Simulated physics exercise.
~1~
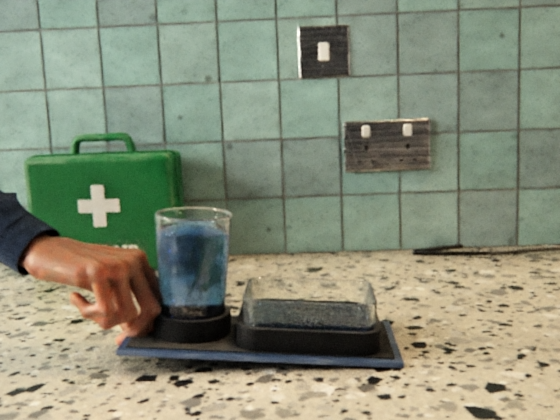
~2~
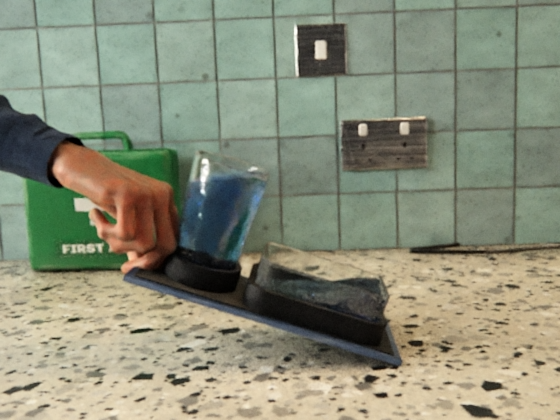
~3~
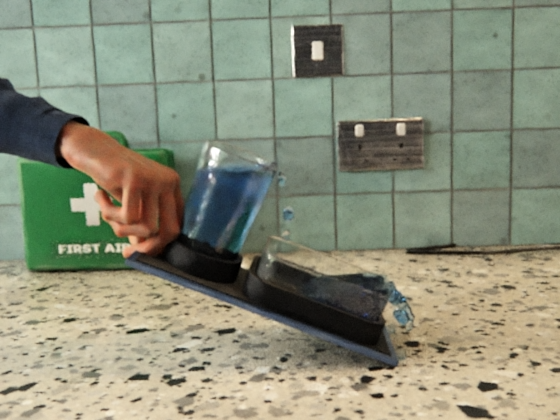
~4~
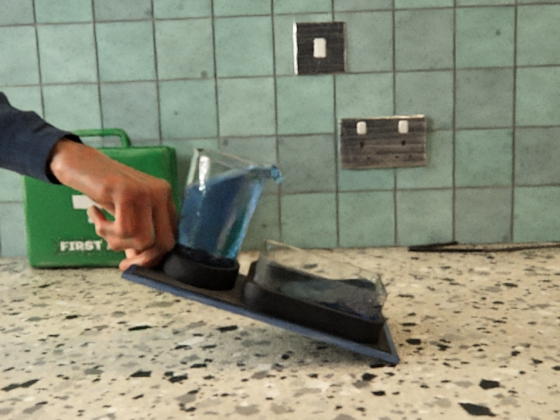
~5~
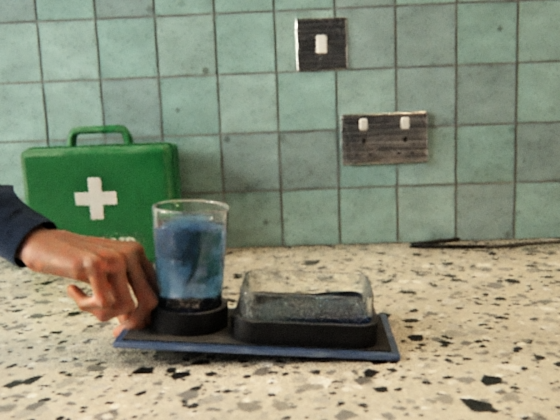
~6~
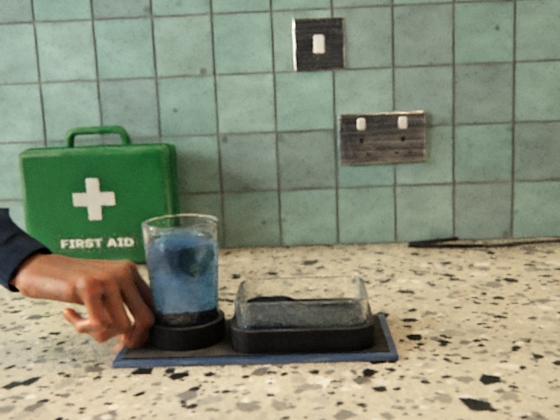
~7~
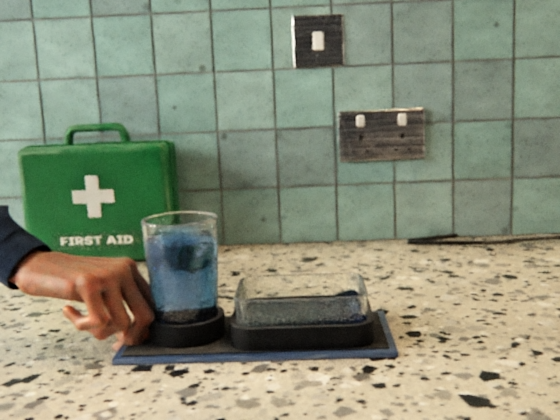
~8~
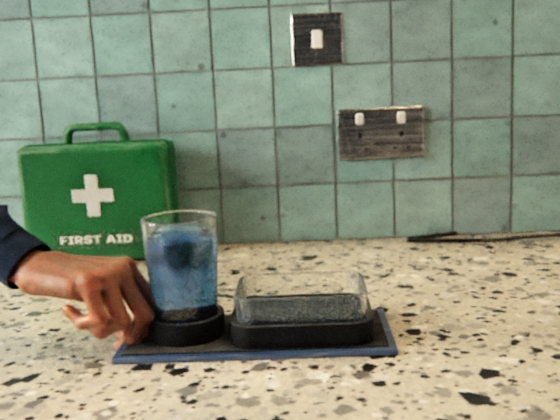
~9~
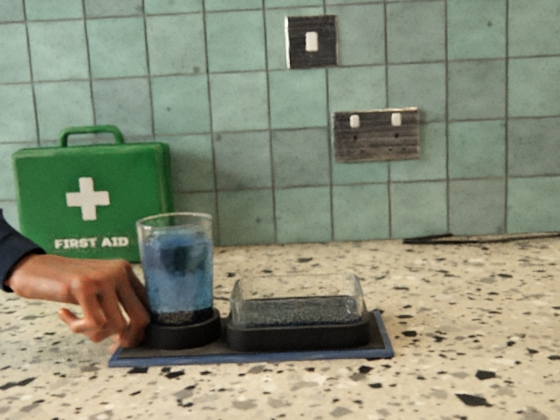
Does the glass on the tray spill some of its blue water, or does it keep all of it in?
It spills some of its water over the right side of its rim while the tray is tilted, though it stays in its holder and still has plenty of water left.
